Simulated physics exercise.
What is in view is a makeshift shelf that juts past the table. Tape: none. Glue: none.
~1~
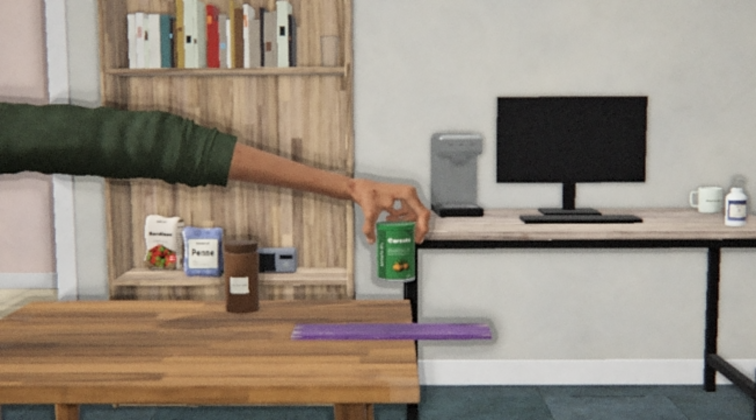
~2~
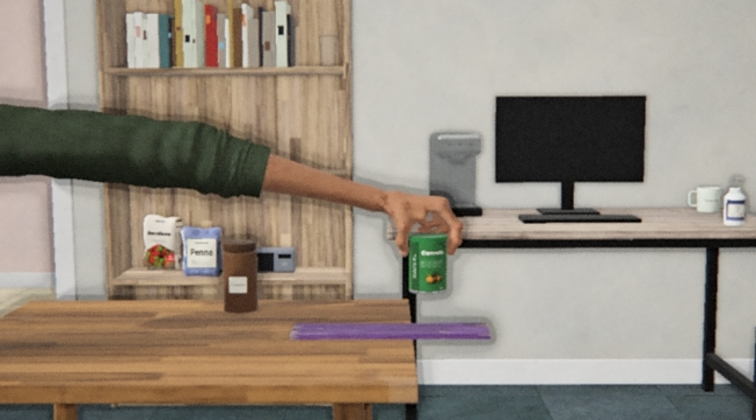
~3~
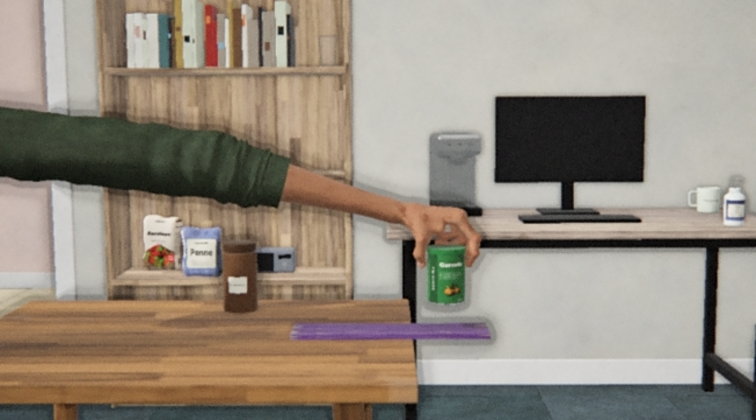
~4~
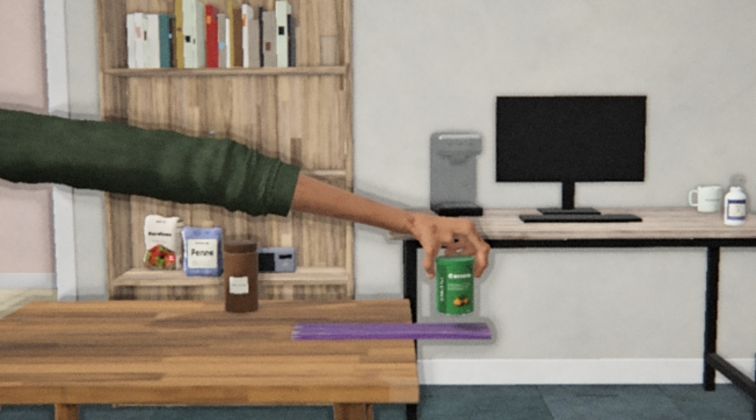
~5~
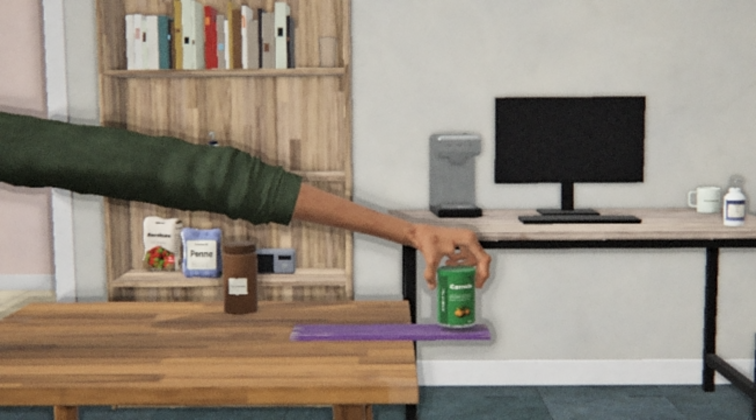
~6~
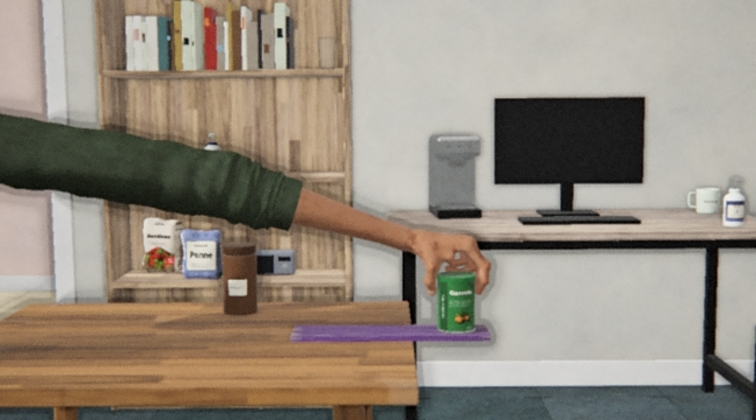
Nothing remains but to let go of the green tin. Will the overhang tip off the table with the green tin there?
Yes. It loses its footing.
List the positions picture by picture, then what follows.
In the first picture, coming down; green tin (396, 251); brown jar (242, 276).
In the second picture, coming down; green tin (428, 263); brown jar (240, 276).
In the third picture, coming down; green tin (446, 275); brown jar (240, 276).
In the fourth picture, coming down; green tin (455, 286); brown jar (241, 276).
In the fifth picture, coming down; green tin (456, 296); brown jar (240, 277).
In the sixth picture, set down, still held; green tin (456, 302); brown jar (240, 278).
Then, 0.40 s later than the last frame, green tin now down on the floor or falling; purple board tilted by 70°.
Then, 0.60 s later than the last frame, purple board now down on the floor or falling.
Then, 0.80 s later than the last frame, things are still on the move.
When it is over, down on the floor or falling, green tin and purple board; brown jar as before. The board tips off the edge.
